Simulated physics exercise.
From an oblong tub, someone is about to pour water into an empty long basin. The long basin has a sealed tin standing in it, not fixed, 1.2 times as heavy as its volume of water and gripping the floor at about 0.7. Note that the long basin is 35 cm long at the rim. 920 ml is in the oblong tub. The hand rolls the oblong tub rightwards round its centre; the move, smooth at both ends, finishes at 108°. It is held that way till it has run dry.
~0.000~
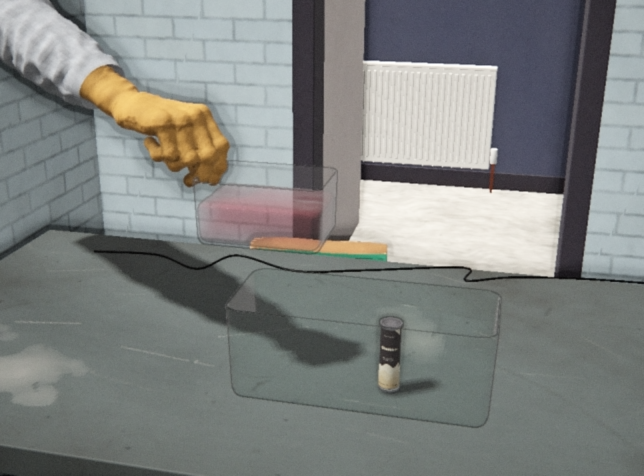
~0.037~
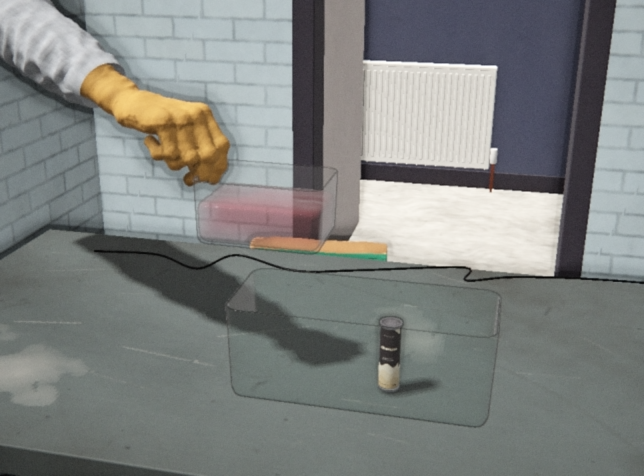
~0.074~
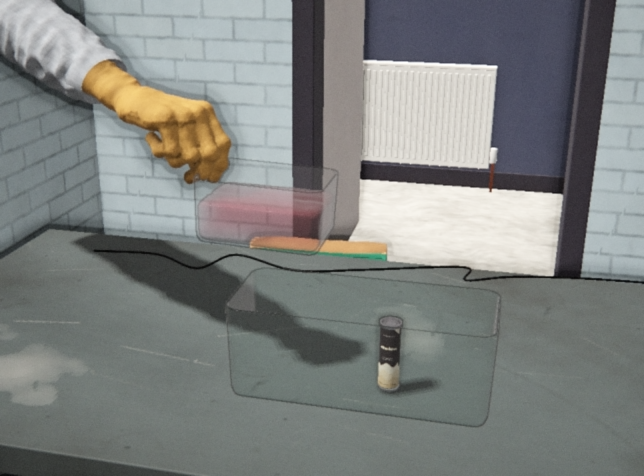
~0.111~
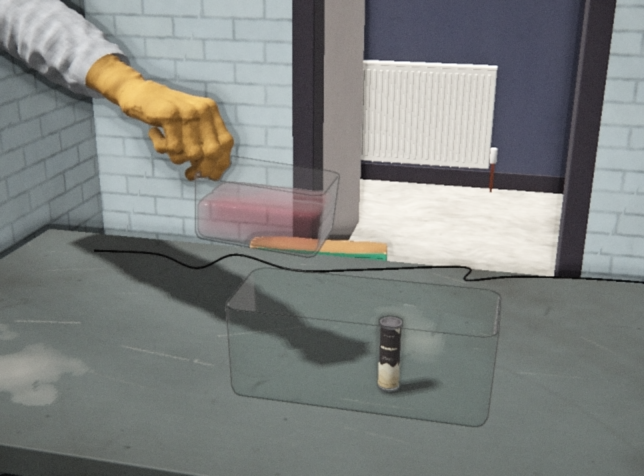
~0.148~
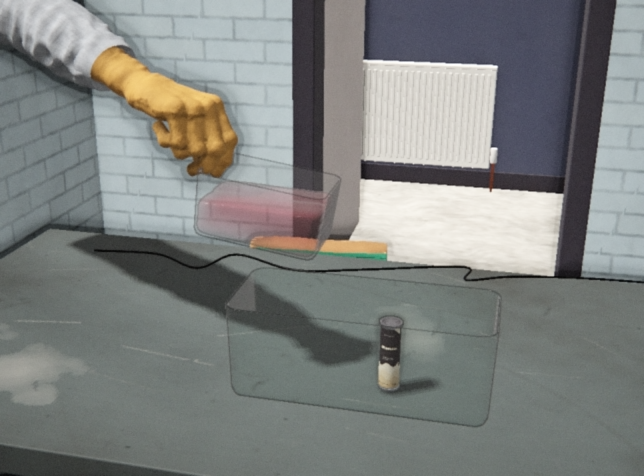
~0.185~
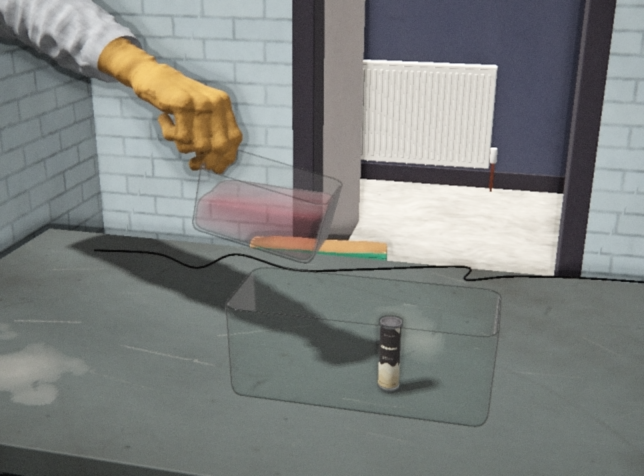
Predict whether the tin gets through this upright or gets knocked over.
Knocked over.
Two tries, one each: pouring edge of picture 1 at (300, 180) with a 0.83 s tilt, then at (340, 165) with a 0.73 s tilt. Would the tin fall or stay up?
The tin stays vertical the first time and overturns the second time.
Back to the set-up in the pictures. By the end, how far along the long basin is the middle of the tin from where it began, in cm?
The middle of the tin ends some 8.0 cm along the basin.
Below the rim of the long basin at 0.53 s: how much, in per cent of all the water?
At that time the basin holds about 12 per cent of the liquid.
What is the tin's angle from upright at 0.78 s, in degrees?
Near 10 degrees.
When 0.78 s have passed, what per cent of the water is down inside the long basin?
Roughly 84 %.
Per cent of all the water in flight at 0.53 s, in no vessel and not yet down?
I'd put it at about 40 percent.
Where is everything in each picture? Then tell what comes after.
It leans 0°; its right rim is at (330, 181); the water meets the walls at (211, 193) and (329, 202); the long basin's rim runs from (240, 288) to (499, 315); the tin's top is at (391, 326), in the first picture.
It leans 1°; its right rim is at (330, 181); the water meets the walls at (210, 192) and (329, 202), in the second picture.
It leans 2°; its right rim is at (331, 183); the water meets the walls at (210, 191) and (329, 202), in the third picture.
It leans 5°; its right rim is at (332, 186); the water meets the walls at (211, 190) and (329, 203), in the fourth picture.
It leans 8°; its right rim is at (333, 190); the water meets the walls at (211, 190) and (330, 203), in the fifth picture.
It leans 13°; its right rim is at (335, 195); the water meets the walls at (211, 189) and (331, 204), in the sixth picture.
Then, 0.53 s in, the tilt is 76° and 50 per cent is still to pour; the tin stands where it began.
Then, 0.78 s in, the tilt is 107° and 10 per cent is still to pour; the tin leans 10°.
Then, 1.04 s in, the tilt is 108° and 1 per cent is still to pour; the tin leans 38°.
Then, 1.33 s in, the tilt is 108° and 0 per cent is still to pour; the tin lies on its side.
Finally, the tin lies on its side.
